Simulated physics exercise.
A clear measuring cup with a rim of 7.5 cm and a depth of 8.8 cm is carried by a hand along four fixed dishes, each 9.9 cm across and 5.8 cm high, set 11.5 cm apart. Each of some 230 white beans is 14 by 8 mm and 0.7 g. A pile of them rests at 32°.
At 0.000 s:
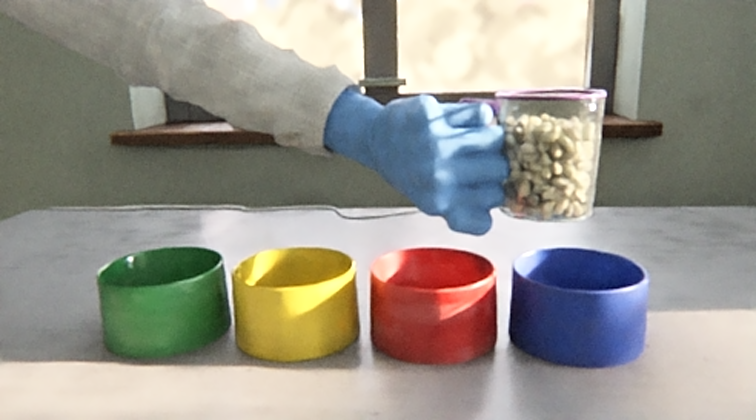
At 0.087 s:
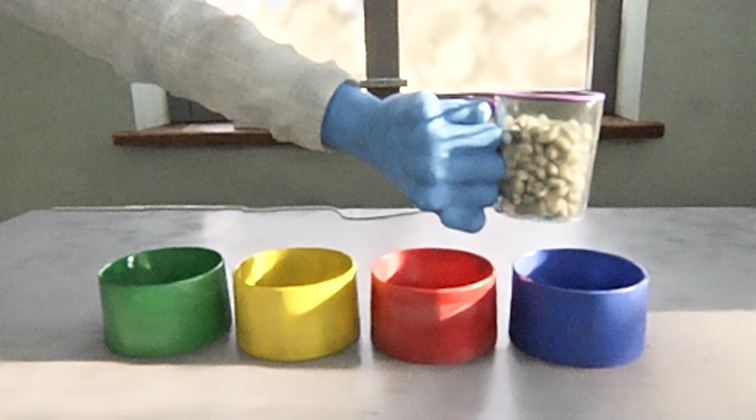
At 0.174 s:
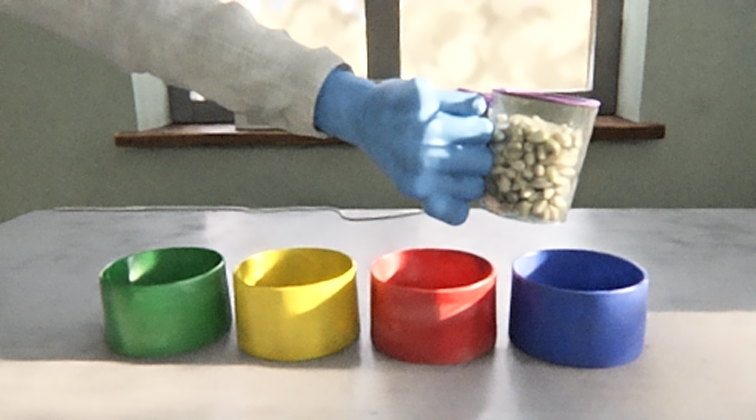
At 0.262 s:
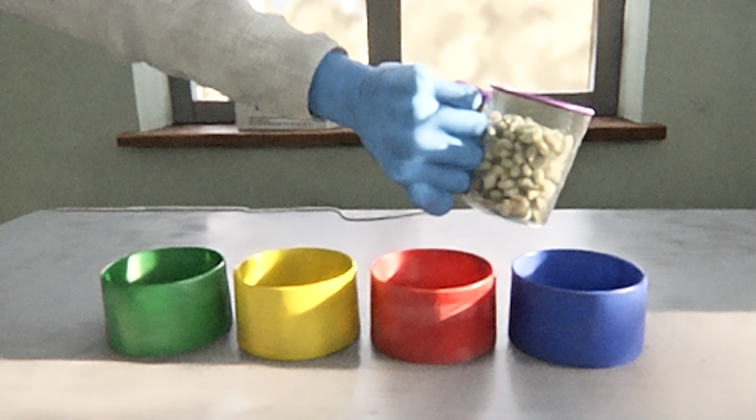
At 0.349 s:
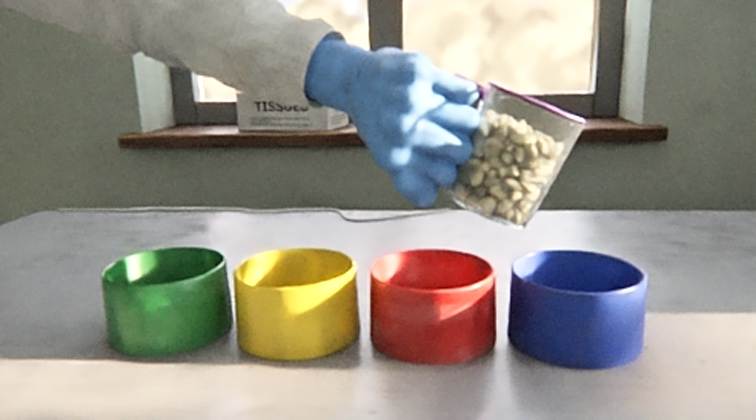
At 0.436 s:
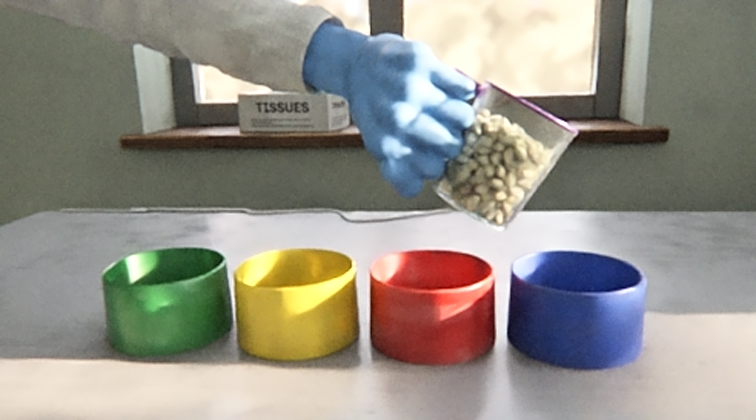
On a grey table by a window, a blue-gloved hand moving a clear cup of pale beans slightly left while tilting it rightward.
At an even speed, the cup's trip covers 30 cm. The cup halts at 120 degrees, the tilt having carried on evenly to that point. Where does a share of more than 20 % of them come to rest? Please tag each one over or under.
Red dish - over; blue dish - under; green dish - under; yellow dish - under; counter - under.
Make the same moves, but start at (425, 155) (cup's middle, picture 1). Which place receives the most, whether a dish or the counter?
Most of it lands at yellow.
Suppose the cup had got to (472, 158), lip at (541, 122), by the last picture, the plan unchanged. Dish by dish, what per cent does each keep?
Per cent kept: Red 0, blue 0, green 0, yellow 80.
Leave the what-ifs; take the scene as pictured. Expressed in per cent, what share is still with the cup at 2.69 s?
Around 0 per cent of the load.
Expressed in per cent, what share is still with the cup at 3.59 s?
Around 0 in a hundred.
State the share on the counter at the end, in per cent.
The share comes to some 0 percent.
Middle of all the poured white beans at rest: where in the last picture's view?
Near (436, 309).
Then, at 1.79 s, tilt 120 degrees; cup holds 5 %, red 95 %.
After 2.69 s, tilt 120 degrees; cup holds 0 %, red 100 %.
After 3.59 s, tilt 120 degrees; cup holds 0 %, red 100 %.
By 3.9 s all is still; red 100 %, blue 0 %, green 0 %, yellow 0 %, counter 0 %.
